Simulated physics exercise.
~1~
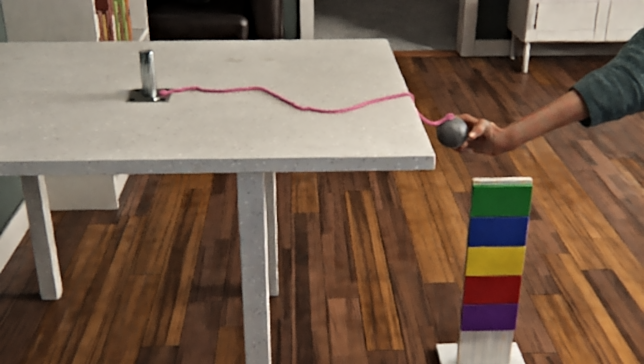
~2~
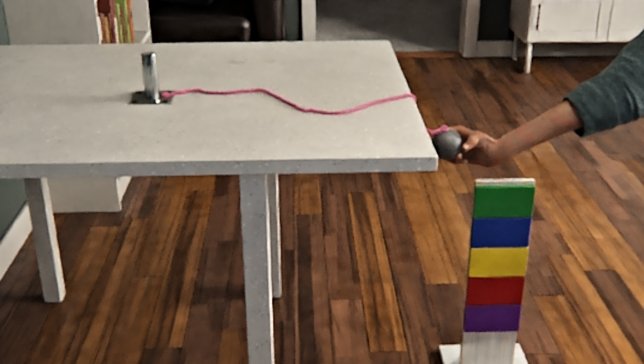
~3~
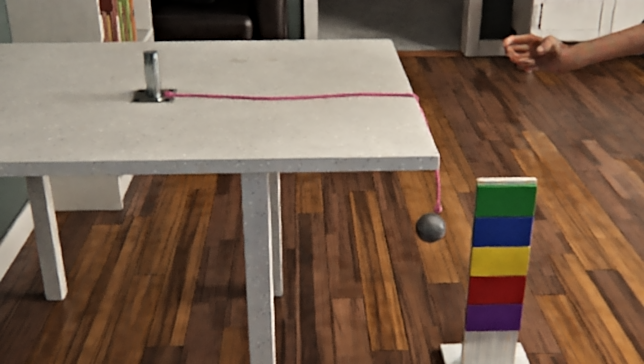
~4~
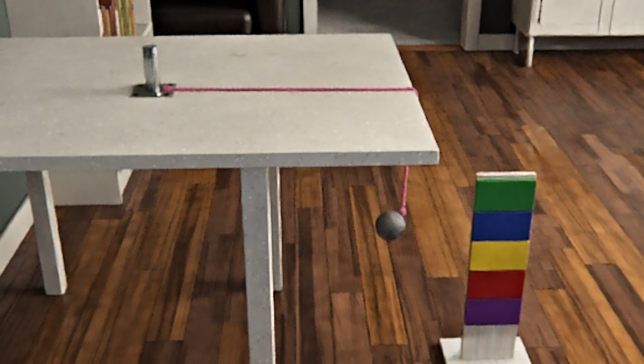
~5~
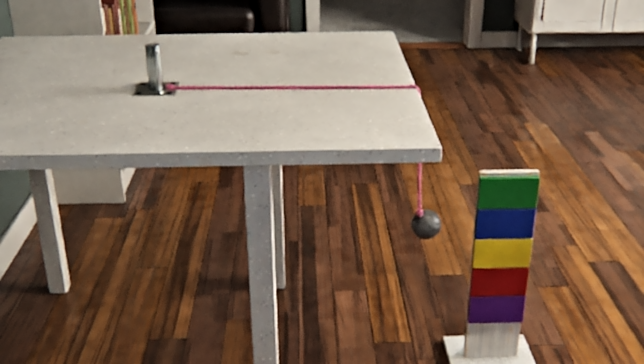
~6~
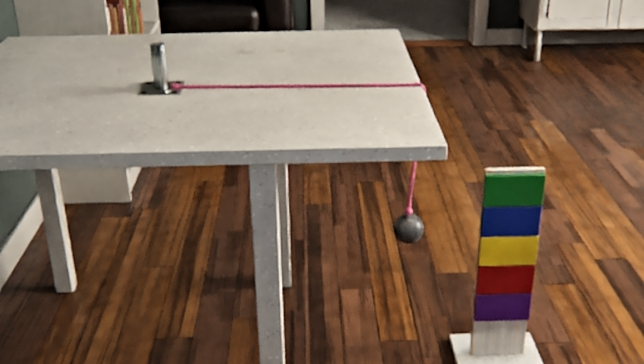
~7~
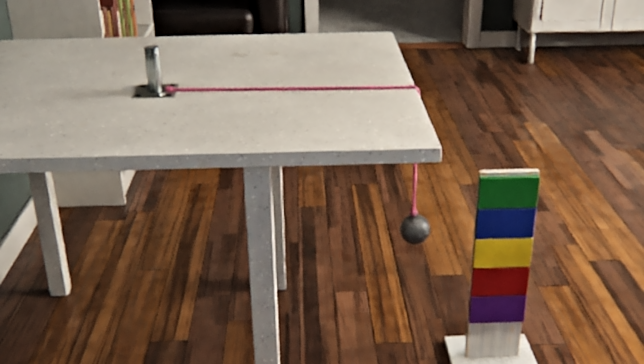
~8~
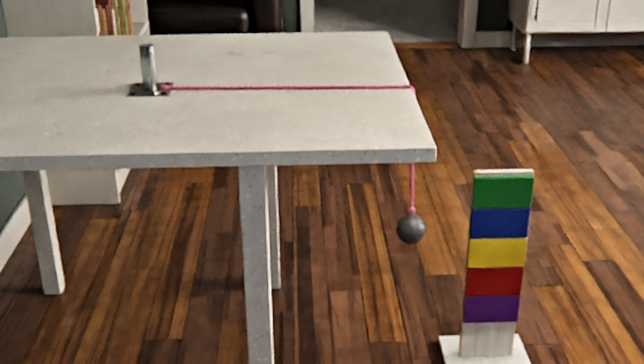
A hand at the right holds a grey ball on a pink cord beside the edge of a pale table, seen from slightly above by a gently swaying camera in a room with a wooden floor. The cord winds loosely across the tabletop to a short metal post at the left. Below, to the right, an upright board carries bands of green, blue, yellow, red and purple from top to bottom. The hand lets go and draws back, and the ball drops, pulling the cord straight over the edge. It swings left, then right, in shrinking movements, and finally hangs almost still, its middle level with the blue band.
